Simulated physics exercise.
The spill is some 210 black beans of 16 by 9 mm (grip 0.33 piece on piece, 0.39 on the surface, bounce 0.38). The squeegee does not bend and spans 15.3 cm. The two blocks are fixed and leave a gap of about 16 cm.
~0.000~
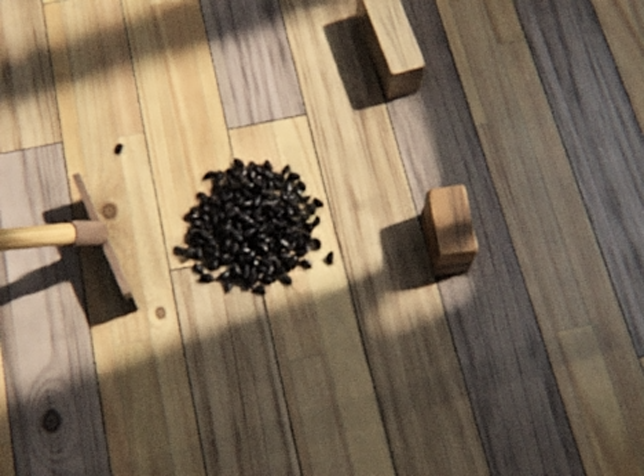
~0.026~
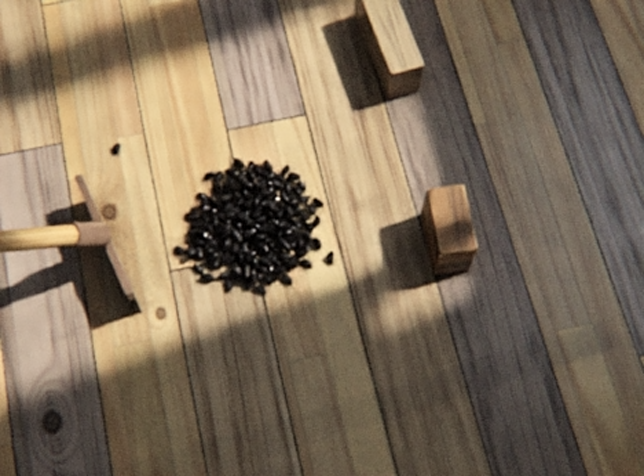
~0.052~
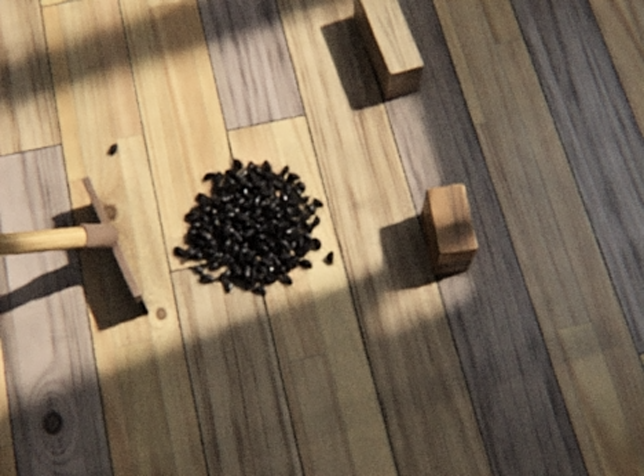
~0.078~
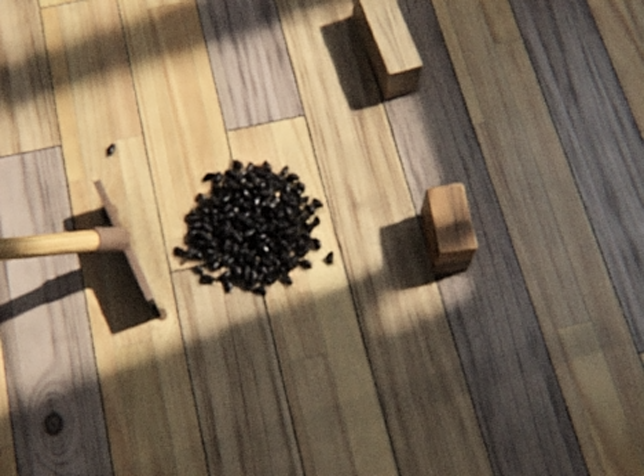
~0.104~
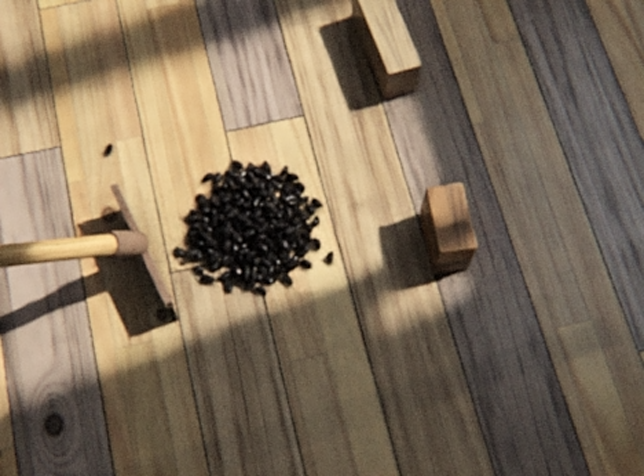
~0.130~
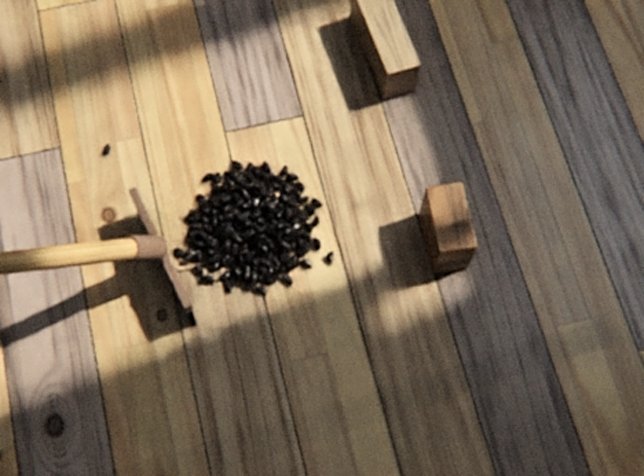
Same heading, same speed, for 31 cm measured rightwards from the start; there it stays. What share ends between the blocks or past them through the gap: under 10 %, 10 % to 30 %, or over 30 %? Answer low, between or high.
In or through the gap: Low.
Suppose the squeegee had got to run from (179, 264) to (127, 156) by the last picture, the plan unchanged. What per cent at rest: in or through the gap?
Through 25.
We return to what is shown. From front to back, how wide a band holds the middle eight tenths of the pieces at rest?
About 18 cm.
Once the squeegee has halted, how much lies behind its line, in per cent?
About 60 per cent.
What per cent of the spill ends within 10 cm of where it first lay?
About 55 per cent.
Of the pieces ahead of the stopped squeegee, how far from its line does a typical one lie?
Roughly 4 cm.
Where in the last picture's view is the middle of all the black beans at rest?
Around (321, 202).
After 0.34 s, squeegee 23 cm from its start, spill 17 cm wide; round the near block 5 %, held up before the blocks 95 %.
Then, at 0.54 s, squeegee 34 cm from its start, spill 21 cm wide; round the near block 10 %, held up before the blocks 90 %.
After 0.72 s, squeegee 34 cm from its start, spill 22 cm wide; round the near block 10 %, held up before the blocks 85 %.
In the end, at 2.1 s, in or through the gap 0 %, round the near block 10 %, round the far block 0 %, held up before the blocks 85 %.
